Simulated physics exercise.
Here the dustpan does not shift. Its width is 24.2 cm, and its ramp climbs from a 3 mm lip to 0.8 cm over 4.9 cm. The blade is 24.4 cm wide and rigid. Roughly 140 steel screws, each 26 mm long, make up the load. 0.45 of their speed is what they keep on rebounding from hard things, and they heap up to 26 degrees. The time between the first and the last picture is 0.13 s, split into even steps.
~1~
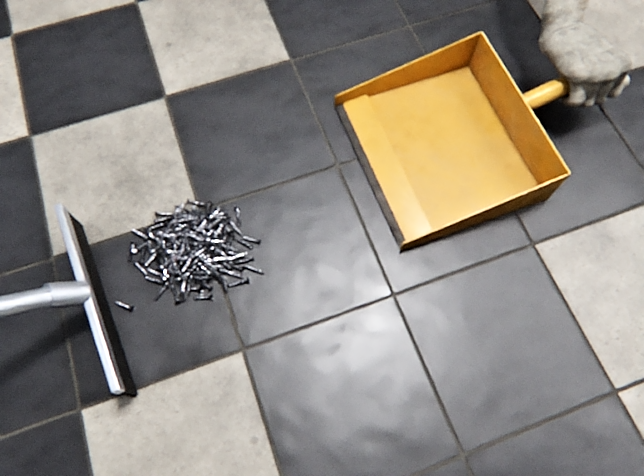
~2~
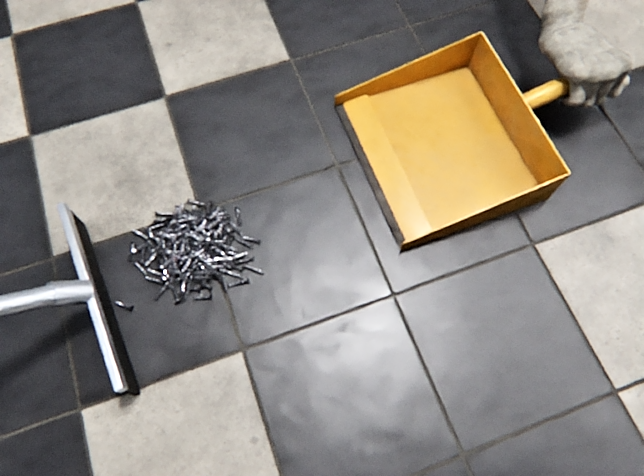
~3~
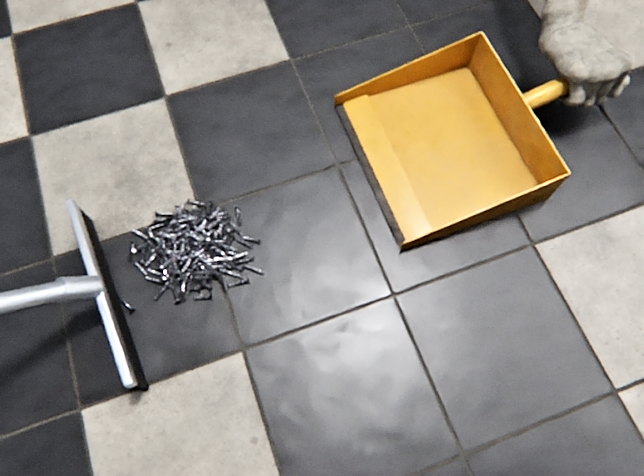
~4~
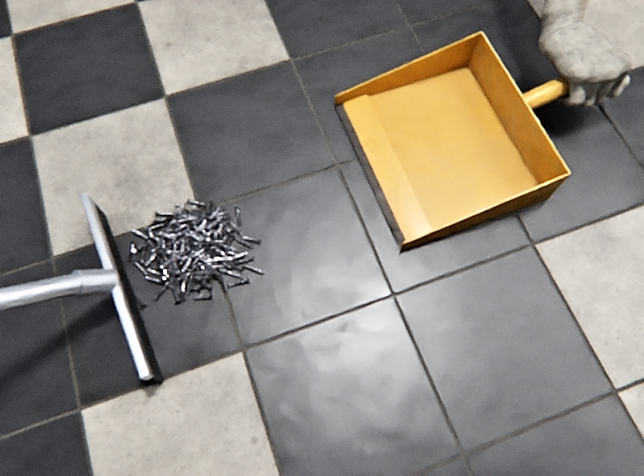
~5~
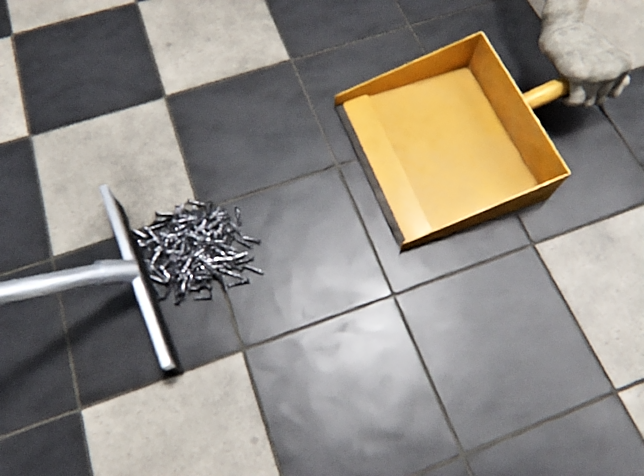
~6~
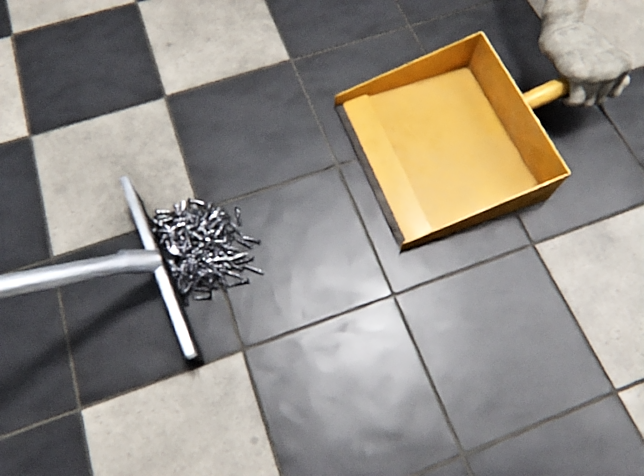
We see a squeegee-like blade slide rightward across a tiled floor until it meets a heap of small metal screws and begins pushing its left side, while a gloved hand holds a yellow dustpan still at upper right.
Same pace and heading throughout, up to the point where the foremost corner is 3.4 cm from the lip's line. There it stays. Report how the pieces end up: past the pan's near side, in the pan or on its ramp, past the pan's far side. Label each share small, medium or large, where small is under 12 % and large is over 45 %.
Past the pan's near side: Small. In the pan or on its ramp: Large. Past the pan's far side: Small.
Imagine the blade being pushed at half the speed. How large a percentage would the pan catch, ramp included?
In that case roughly 15 percent.
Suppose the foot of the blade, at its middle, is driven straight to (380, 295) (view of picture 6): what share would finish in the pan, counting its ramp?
Share caught: Approx. 25 %.
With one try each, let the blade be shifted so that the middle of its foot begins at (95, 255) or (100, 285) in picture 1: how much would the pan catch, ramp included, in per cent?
First try about 50 per cent, second about 50 per cent.
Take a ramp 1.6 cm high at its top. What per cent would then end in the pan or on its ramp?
About 50 %.
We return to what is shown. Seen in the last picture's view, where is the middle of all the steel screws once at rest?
Centre at rest, approx.: (372, 167) px.
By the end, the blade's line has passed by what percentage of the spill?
Some 0 per cent.
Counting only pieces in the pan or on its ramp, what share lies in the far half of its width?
50 per cent.
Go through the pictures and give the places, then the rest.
In the first frame, blade from (118, 389) to (62, 211), moved 0.0 cm, 0 of the pieces shifted so far; middle of the pieces at (193, 251); pan at (450, 147).
In the second frame, blade from (122, 387) to (65, 210), moved 0.4 cm, 0 of the pieces shifted so far; middle of the pieces at (193, 251).
In the third frame, blade from (131, 383) to (74, 206), moved 1.4 cm, 0 of the pieces shifted so far; middle of the pieces at (193, 251).
In the fourth frame, blade from (147, 375) to (88, 200), moved 3.3 cm, 1 of the pieces shifted so far; middle of the pieces at (193, 251).
In the fifth frame, blade from (168, 364) to (107, 192), moved 5.8 cm, 10 of the pieces shifted so far; middle of the pieces at (193, 251).
In the sixth frame, blade from (191, 353) to (128, 184), moved 8.5 cm, 63 of the pieces shifted so far; middle of the pieces at (200, 243); pan at (450, 147).
Then, 0.13 s after the last picture, middle of the blade 16 cm from the lip; 0 % over the lip, far side 0 %, near side 0 %.
Then, 0.22 s after the last picture, middle of the blade 7 cm from the lip; 0 % over the lip, far side 0 %, near side 0 %.
Then, 0.44 s after the last picture, middle of the blade 5 cm from the lip; 55 % over the lip, far side 0 %, near side 0 %.
In the end, near side 0 %, pan 55 %, far side 0 %, in front of the lip or behind the blade 40 %.
